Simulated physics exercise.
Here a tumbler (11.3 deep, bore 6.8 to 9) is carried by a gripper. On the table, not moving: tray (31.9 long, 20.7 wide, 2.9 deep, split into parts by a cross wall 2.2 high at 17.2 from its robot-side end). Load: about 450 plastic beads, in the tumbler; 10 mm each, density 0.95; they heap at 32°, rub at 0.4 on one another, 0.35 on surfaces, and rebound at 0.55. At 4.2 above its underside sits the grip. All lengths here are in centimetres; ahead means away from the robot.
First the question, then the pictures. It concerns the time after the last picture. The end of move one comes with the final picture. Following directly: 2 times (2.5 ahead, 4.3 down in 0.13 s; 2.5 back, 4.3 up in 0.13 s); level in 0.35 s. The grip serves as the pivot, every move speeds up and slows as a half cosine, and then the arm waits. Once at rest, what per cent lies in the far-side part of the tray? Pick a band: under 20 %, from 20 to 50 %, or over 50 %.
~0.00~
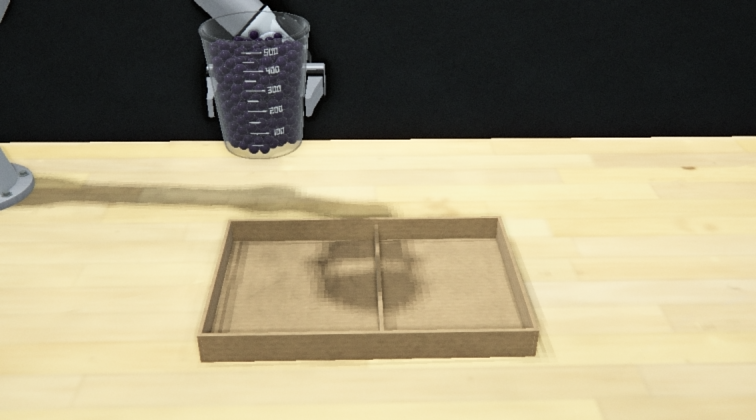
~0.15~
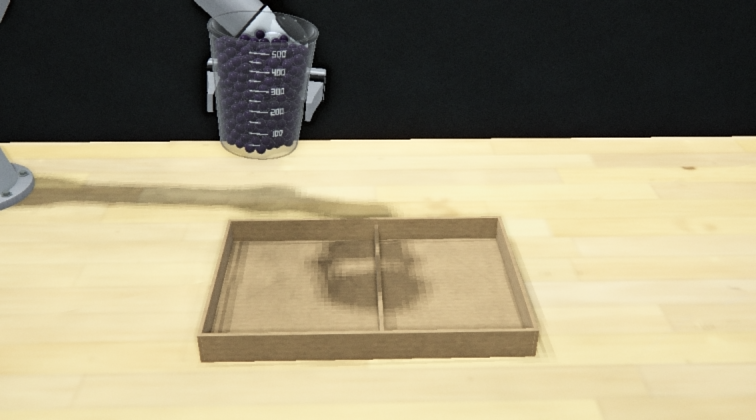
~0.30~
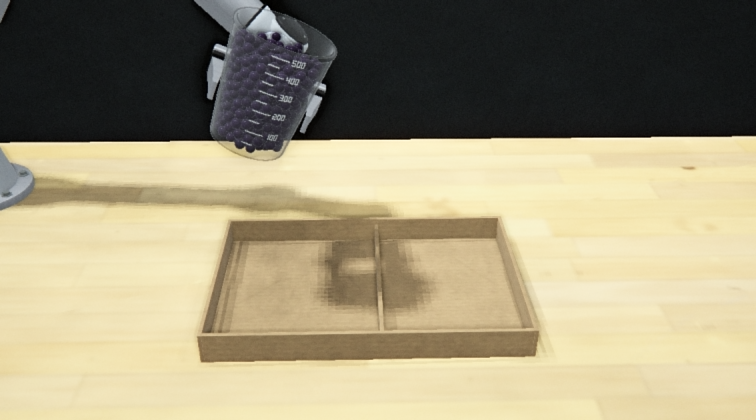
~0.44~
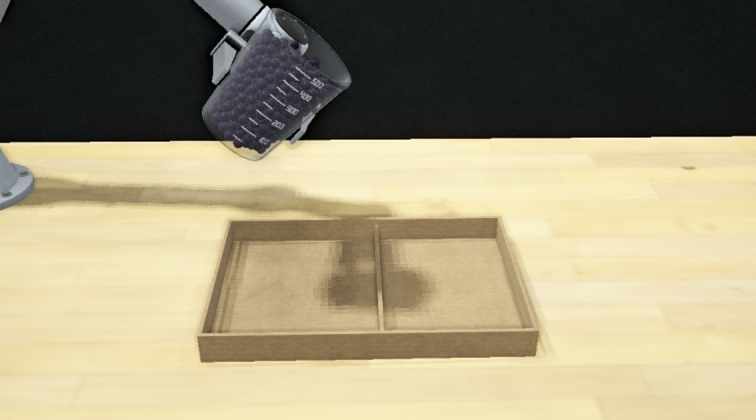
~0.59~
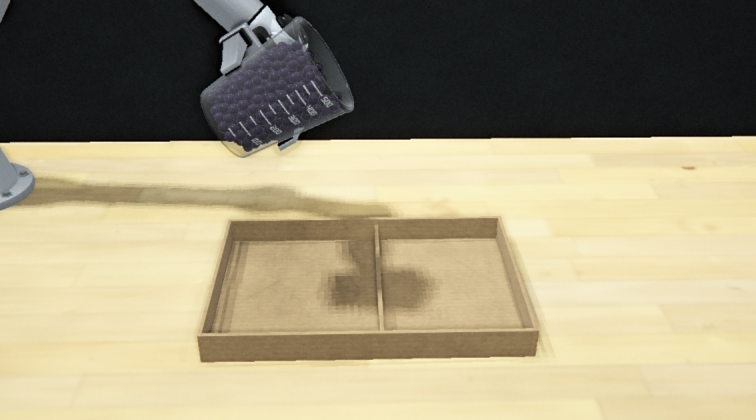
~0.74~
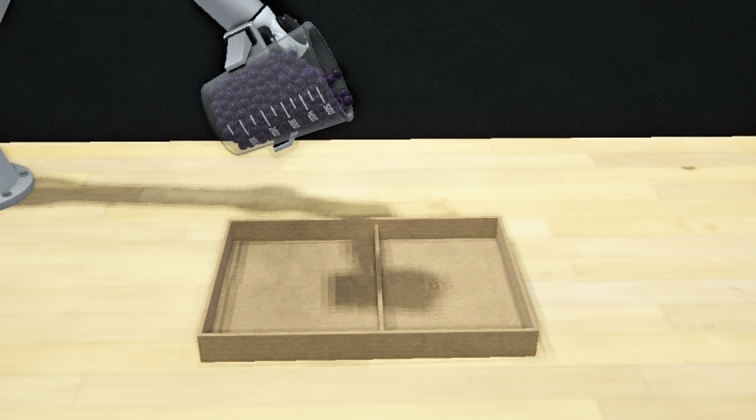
Under 20 %.
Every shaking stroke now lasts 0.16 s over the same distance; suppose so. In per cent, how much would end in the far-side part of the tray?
Roughly 5 percent would.
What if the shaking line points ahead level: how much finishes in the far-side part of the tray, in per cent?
Result: Approx. 40 %.
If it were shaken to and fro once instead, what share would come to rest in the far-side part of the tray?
5 per cent or so.
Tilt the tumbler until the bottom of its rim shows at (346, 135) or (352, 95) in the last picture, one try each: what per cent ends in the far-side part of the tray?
Some 35 and 5 per cent.
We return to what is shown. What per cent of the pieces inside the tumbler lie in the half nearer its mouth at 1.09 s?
My estimate is near 45 per cent.
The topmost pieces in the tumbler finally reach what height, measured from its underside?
Around 11.0 cm above the underside.
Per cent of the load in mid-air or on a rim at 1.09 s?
Some 2 percent.
By 1.09 s, tilted 65° forward, highest piece 23 above the table; 432 in the tumbler, 11 in the far-side part, 9 in flight or on a rim.
By 1.44 s, tilted 32° forward, highest piece 27 above the table; 403 in the tumbler, 33 in the far-side part, 10 in the robot-side part, 6 in flight or on a rim.
By 1.81 s, level, highest piece 29 above the table; 402 in the tumbler, 39 in the far-side part, 11 in the robot-side part.
By 2.86 s, level, highest piece 29 above the table; 402 in the tumbler, 39 in the far-side part, 11 in the robot-side part.
Final count, 402 in the tumbler, 39 in the far-side part, 11 in the robot-side part. That is 9 % in the far-side part of the tray.
